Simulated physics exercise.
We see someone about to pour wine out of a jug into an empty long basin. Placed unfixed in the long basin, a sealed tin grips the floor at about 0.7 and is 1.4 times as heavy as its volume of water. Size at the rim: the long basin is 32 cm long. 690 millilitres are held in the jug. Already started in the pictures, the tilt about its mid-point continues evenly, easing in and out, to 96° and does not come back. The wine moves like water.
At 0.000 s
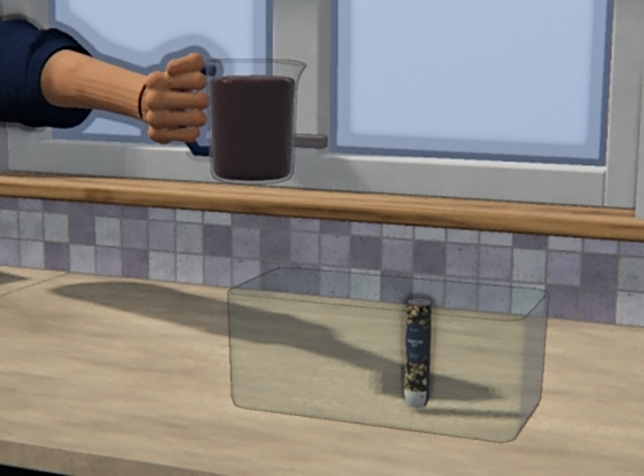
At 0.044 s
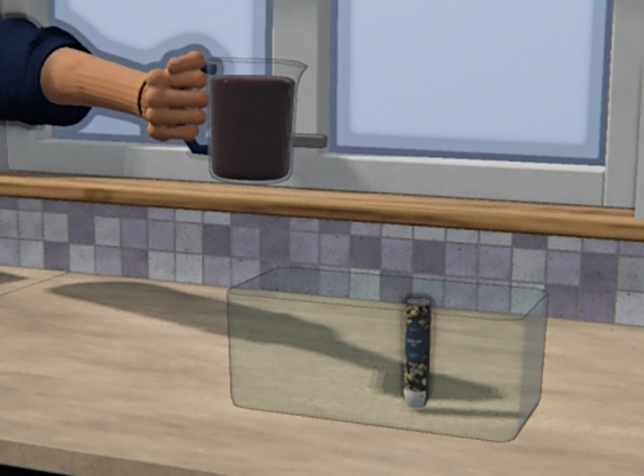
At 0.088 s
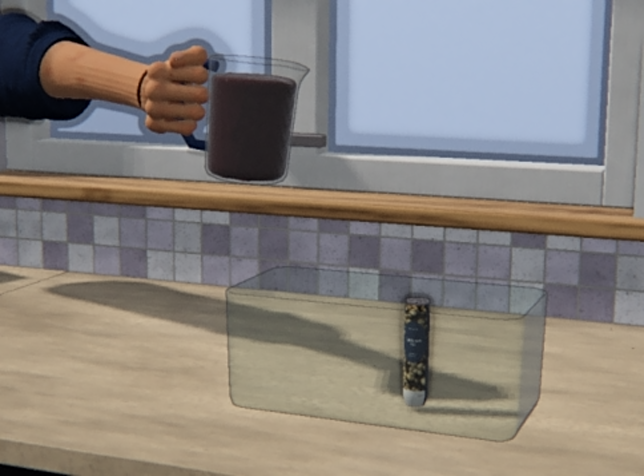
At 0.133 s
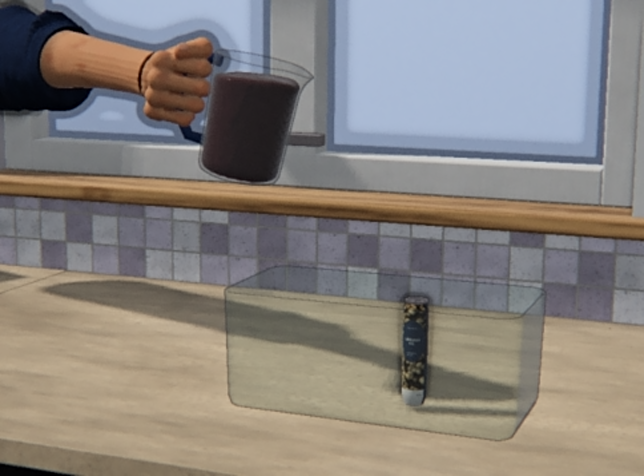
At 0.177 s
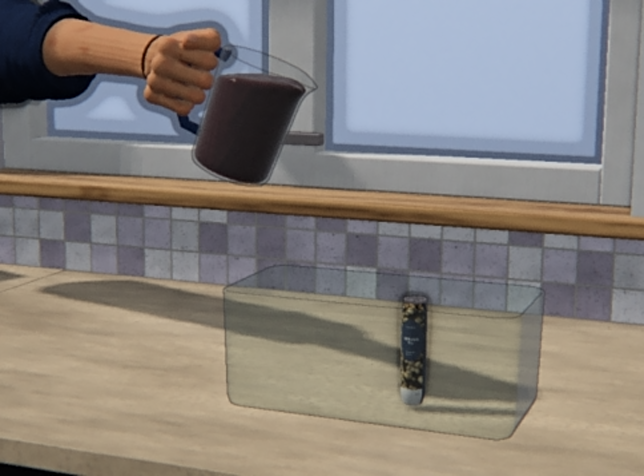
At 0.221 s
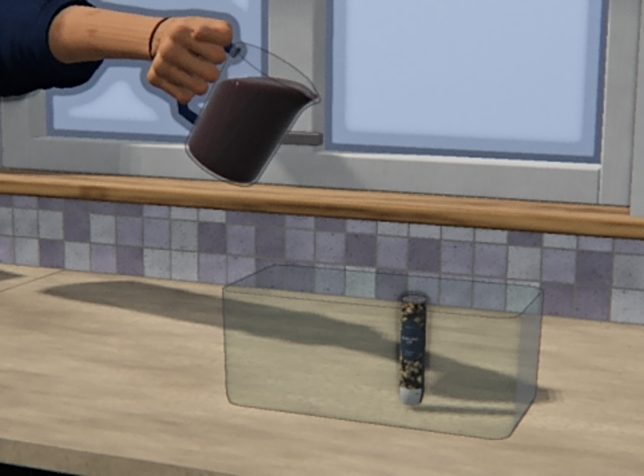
In this clip, a hand at the upper left holds a clear jug of dark wine above a long transparent basin with a small patterned tin, then steadily tilts the jug to the right, the wine shifting toward its rim.
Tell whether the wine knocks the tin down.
It keels over.
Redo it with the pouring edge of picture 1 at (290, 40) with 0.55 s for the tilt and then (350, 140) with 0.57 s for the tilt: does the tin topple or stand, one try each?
The tin stays vertical the first time and overturns the second time.
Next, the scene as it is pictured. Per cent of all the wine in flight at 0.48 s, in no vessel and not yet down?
28 %.
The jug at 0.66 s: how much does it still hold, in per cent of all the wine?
Close to 28 percent of the whole amount.
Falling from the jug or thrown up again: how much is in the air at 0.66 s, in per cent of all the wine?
Airborne share: Near 26 %.
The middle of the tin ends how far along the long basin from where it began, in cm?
Looks like roughly 6.5 cm in total.
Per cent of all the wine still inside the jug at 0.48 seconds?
Still held: Roughly 66 % of the total.
Then, 0.48 s in, the tilt is 90° and 66 per cent is still to pour; the tin stands where it began.
Then, 0.66 s in, the tilt is 96° and 29 per cent is still to pour; the tin leans 5°.
Then, 0.86 s in, the tilt is 96° and 10 per cent is still to pour; the tin leans 27°.
Then, 1.07 s in, the tilt is 96° and 3 per cent is still to pour; the tin lies on its side.
Finally, the tin lies on its side.
